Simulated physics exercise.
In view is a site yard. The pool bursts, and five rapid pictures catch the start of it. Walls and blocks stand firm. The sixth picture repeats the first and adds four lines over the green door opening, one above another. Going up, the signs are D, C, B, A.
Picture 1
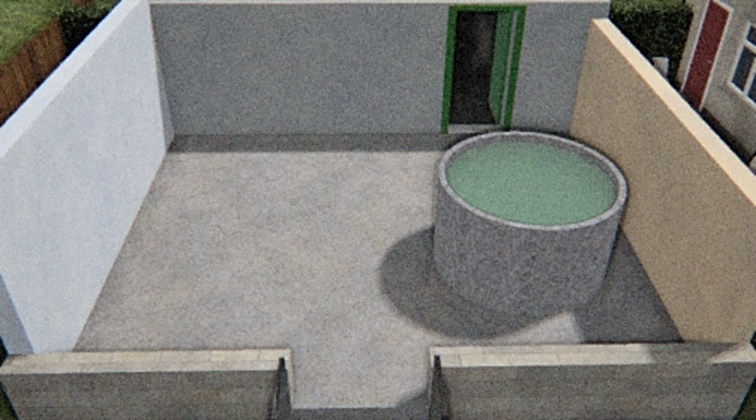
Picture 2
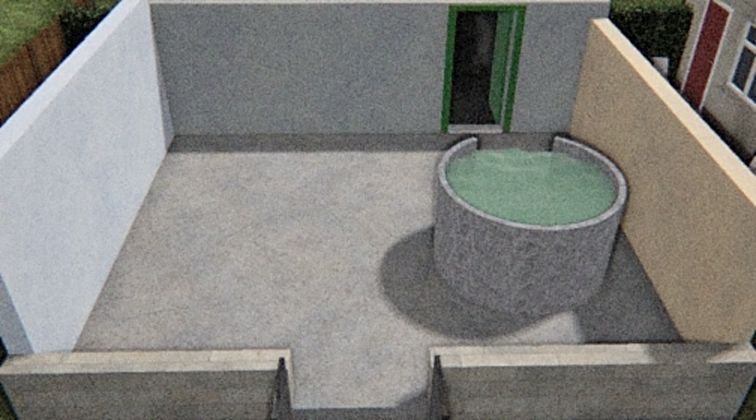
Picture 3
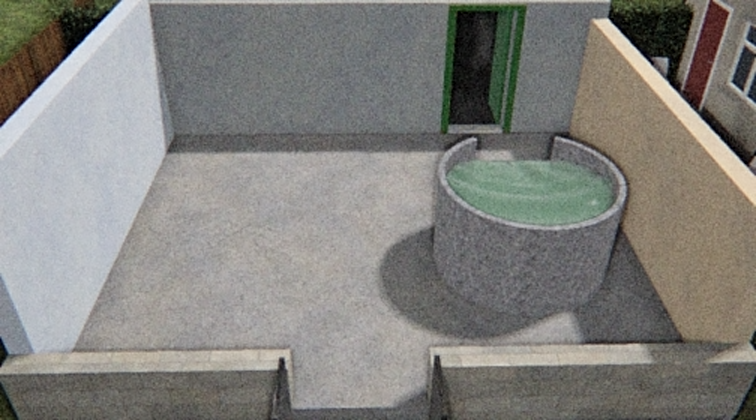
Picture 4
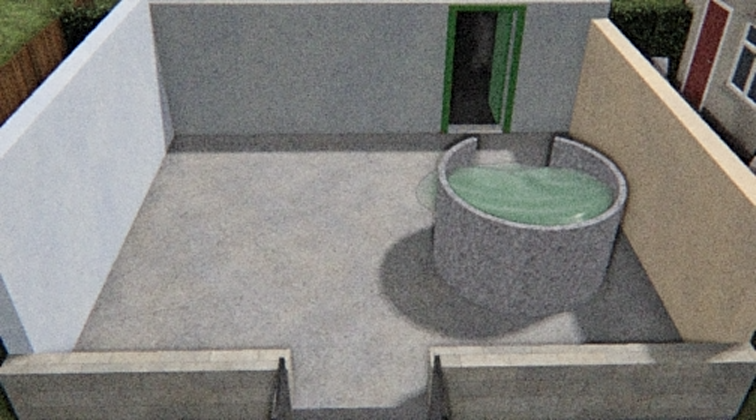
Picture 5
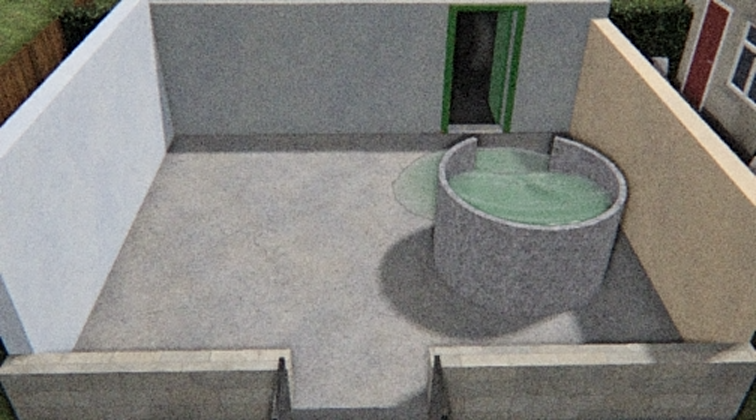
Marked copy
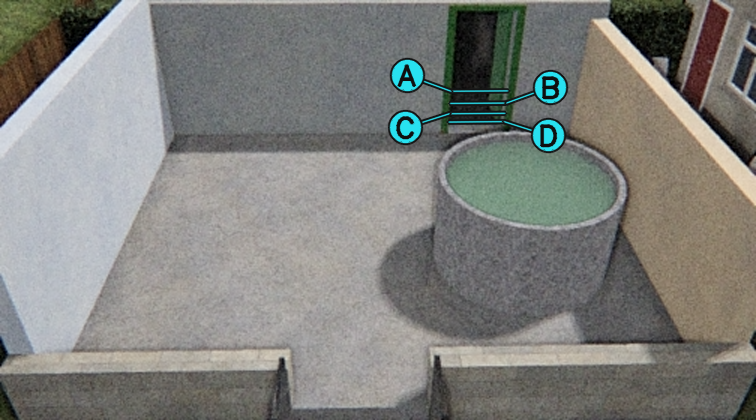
Green water pouring from a gap opened in the back of a round grey pool, spreading leftward across a walled yard.
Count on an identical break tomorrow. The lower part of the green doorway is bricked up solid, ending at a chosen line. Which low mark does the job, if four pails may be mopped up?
Height B.
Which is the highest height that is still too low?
That would be C.
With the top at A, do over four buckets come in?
No, that is safe.
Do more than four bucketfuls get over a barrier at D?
Yes.
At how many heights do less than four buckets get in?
Two of the four.
On the marked copy, A at (479, 91); B at (478, 103); C at (477, 113); D at (476, 121); from the bottom up D, C, B, A.
If A is chosen, nothing gets over.
If B is chosen, a bucket or two gets in.
If C is chosen, about 14 bucketfuls get in.
If D is chosen, dozens of bucketfuls pour in.
